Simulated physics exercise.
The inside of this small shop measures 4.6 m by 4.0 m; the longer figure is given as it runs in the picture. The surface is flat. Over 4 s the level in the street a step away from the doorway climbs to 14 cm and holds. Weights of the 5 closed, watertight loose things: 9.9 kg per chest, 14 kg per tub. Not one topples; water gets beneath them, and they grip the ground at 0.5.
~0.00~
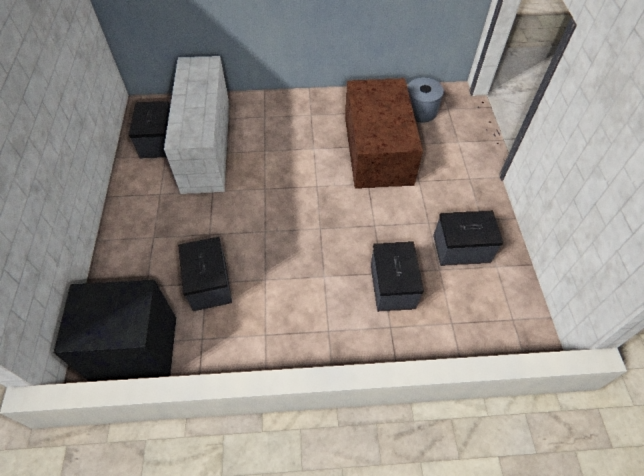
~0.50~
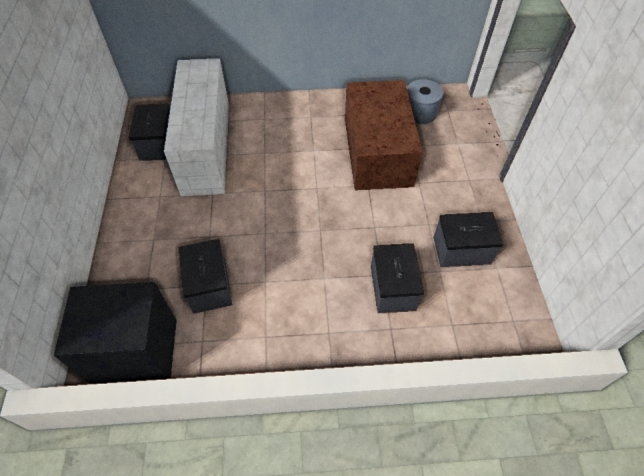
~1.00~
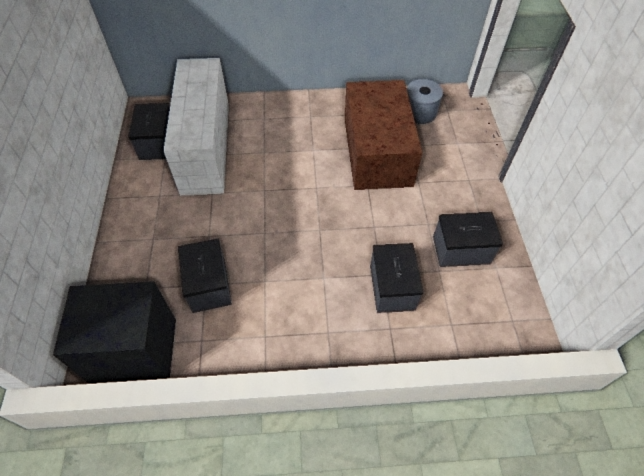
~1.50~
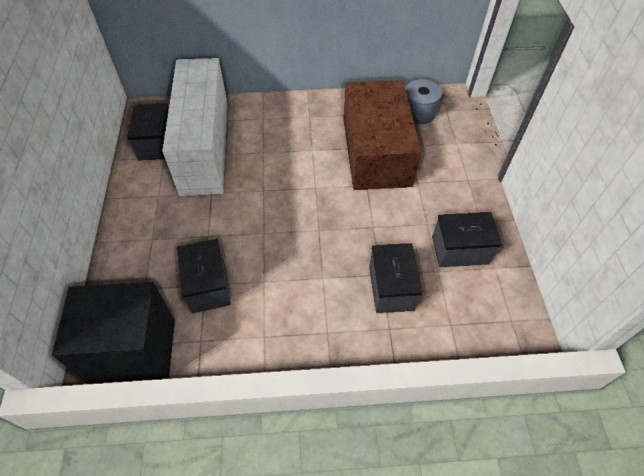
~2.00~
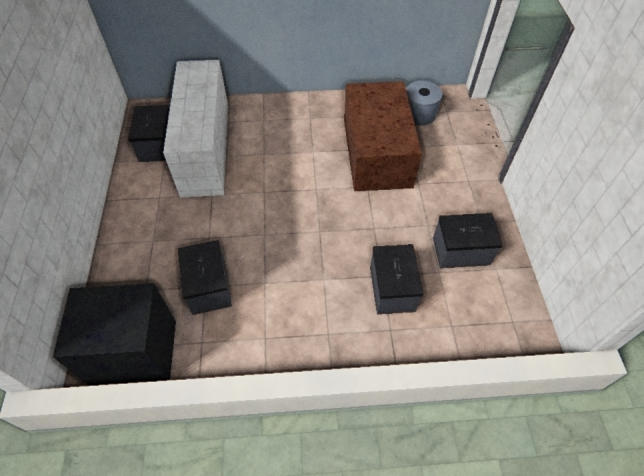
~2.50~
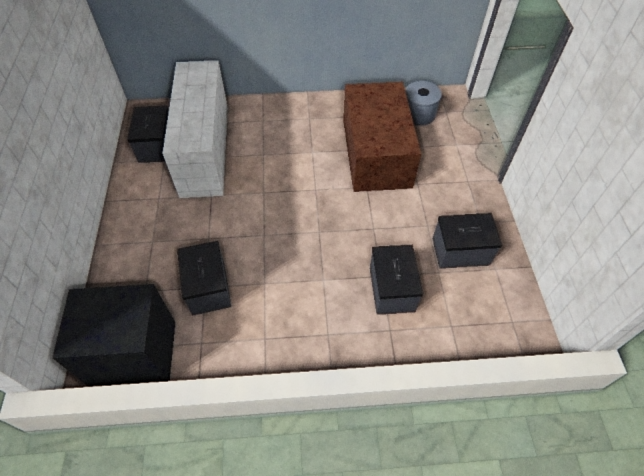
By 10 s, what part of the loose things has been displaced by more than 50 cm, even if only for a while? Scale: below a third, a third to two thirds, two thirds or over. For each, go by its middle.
It is a middling fraction, from a third to two thirds.
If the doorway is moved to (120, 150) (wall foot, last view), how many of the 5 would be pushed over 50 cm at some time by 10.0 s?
In that case the number is 2.
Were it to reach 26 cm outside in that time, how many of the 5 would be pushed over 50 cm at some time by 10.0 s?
Count under that change: 4.
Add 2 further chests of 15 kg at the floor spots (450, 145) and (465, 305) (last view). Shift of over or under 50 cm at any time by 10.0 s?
Order as asked: Farther and not as far.
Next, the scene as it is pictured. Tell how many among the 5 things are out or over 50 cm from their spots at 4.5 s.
My count gives 0.
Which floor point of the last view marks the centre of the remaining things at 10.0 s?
Somewhere near (291, 228).
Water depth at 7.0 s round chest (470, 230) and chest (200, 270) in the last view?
About 3 and 1 cm.
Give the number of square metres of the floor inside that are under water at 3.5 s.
Near 1.0 m2 in all.
After 3.5 s 0 of 5 are over 50 cm from their spots; 0 afloat.
After 4.5 s 0 of 5 are over 50 cm from their spots; 0 afloat.
After 7.0 s 2 of 5 are over 50 cm from their spots; 0 afloat.
After 10.0 s 2 of 5 are over 50 cm from their spots, and 2 have been at some point; 1 afloat.
